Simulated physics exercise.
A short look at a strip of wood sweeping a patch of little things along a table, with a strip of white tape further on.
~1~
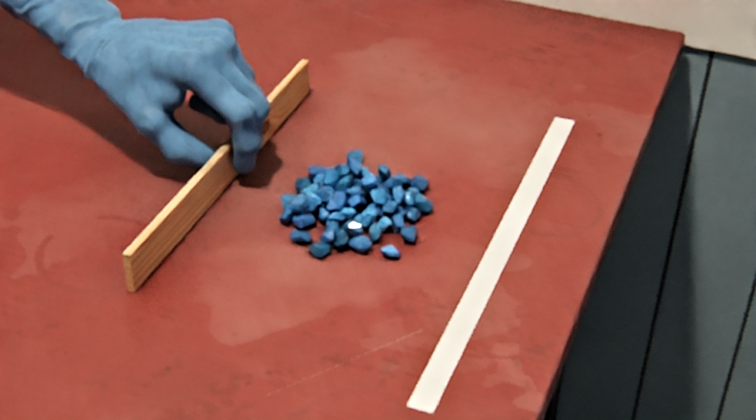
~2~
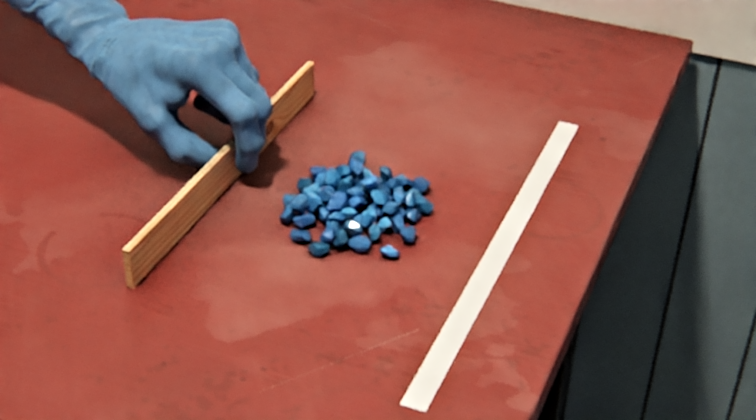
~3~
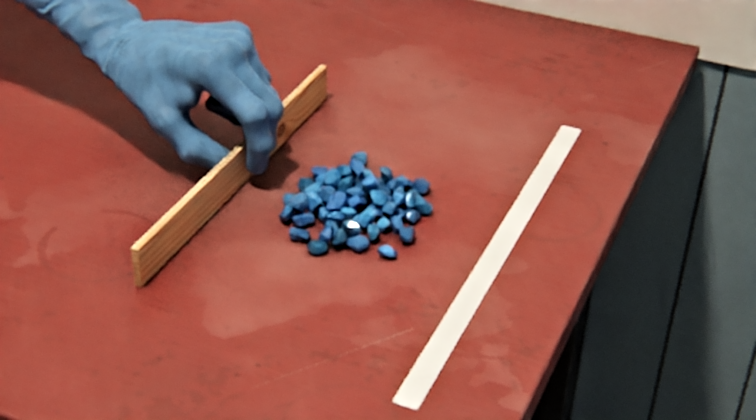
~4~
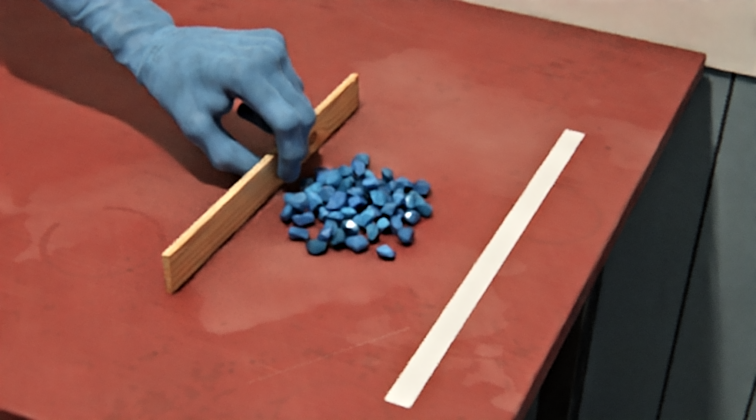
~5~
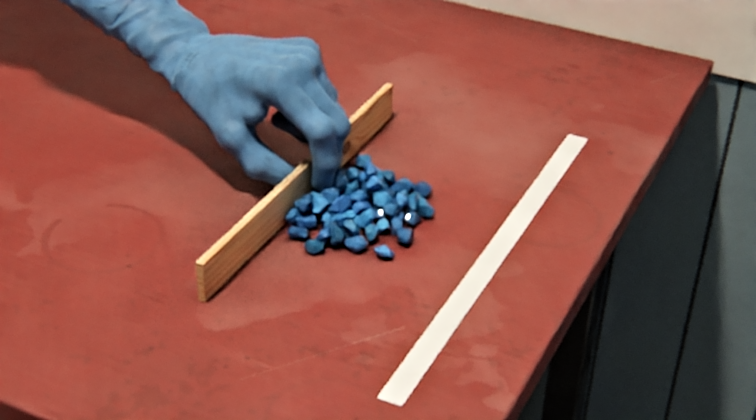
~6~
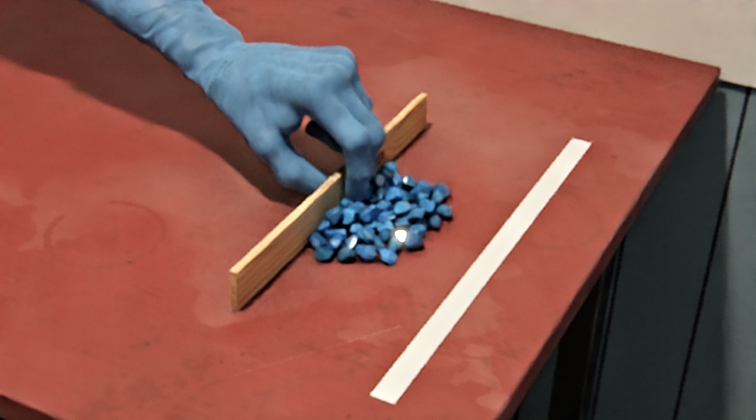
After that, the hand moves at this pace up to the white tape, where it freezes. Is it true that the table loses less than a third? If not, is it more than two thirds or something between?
True.
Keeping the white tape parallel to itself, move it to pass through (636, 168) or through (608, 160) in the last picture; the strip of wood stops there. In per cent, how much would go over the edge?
That would be some 100 % the first time and some 70 % the second.
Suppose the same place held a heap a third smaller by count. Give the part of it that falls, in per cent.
I'd say close to 0 per cent.
Soon after the last picture, strip of wood still moving, near (427, 198); heap all on the table, its front near (515, 245).
A little later, strip of wood stopped at the white tape; heap a small part over the edge.
At rest, strip of wood stopped at the white tape; heap a small part over the edge.
